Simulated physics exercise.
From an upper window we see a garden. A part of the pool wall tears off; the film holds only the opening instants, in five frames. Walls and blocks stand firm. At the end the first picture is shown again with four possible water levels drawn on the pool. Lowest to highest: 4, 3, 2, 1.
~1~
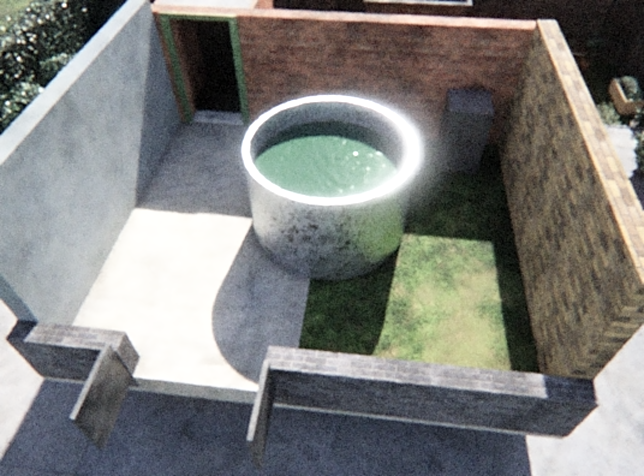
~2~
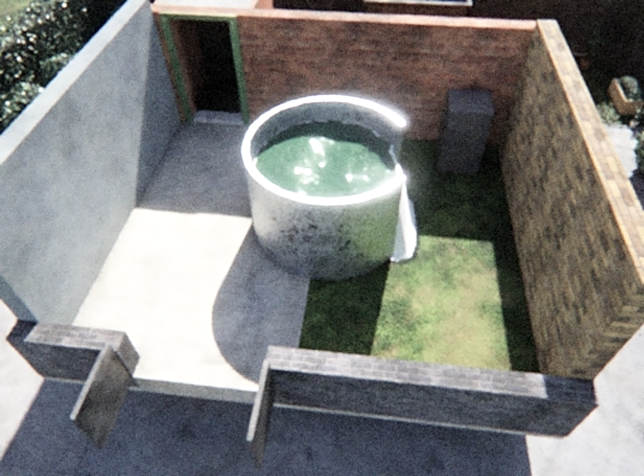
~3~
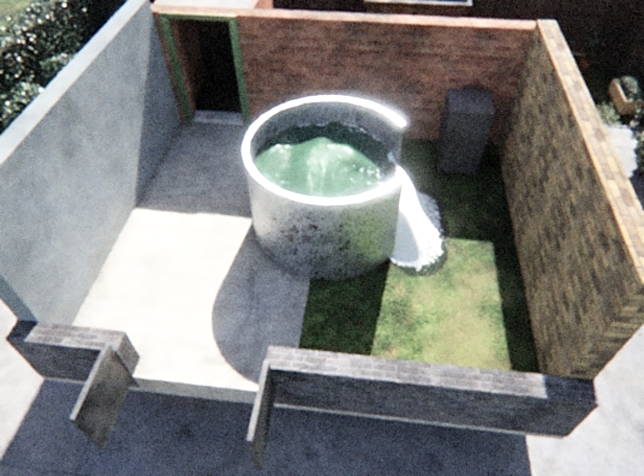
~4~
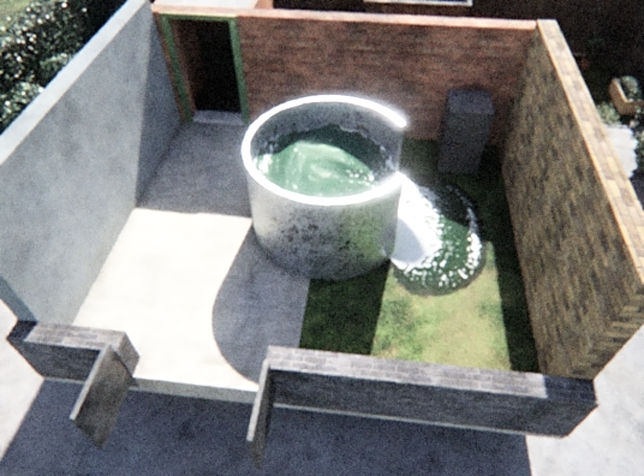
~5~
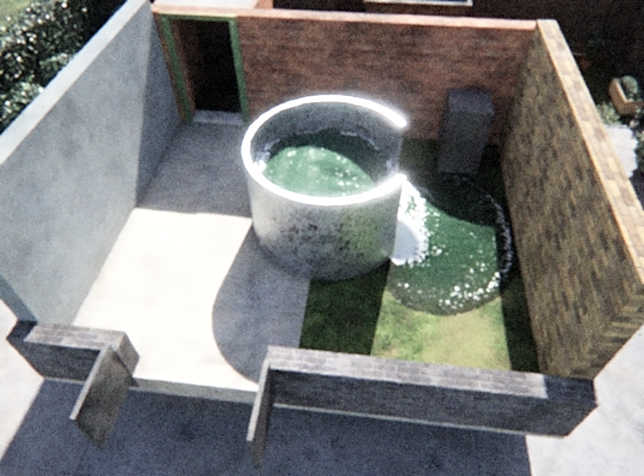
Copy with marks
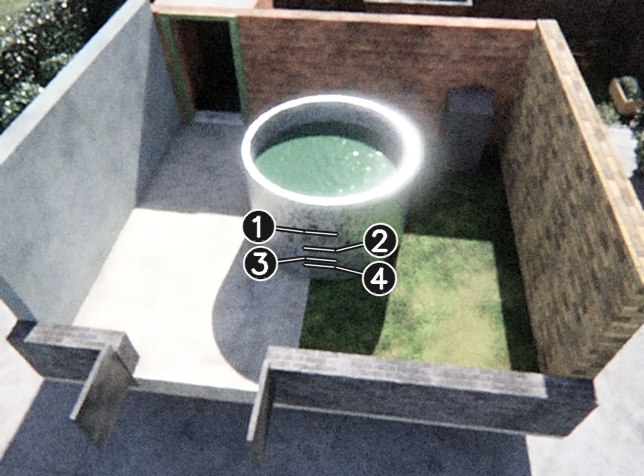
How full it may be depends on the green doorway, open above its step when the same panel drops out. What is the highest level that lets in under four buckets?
It is 1.
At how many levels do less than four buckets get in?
All of them.
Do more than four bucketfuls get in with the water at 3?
No, not at all.
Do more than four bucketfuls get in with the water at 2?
No, that is safe.
In white, 1 at (319, 233); 2 at (320, 249); 3 at (320, 259); 4 at (320, 265); from the bottom up 4, 3, 2, 1.
For mark 1, a bucket or two gets in.
For mark 2, nothing gets over.
For mark 3, nothing gets over.
For mark 4, nothing gets over.
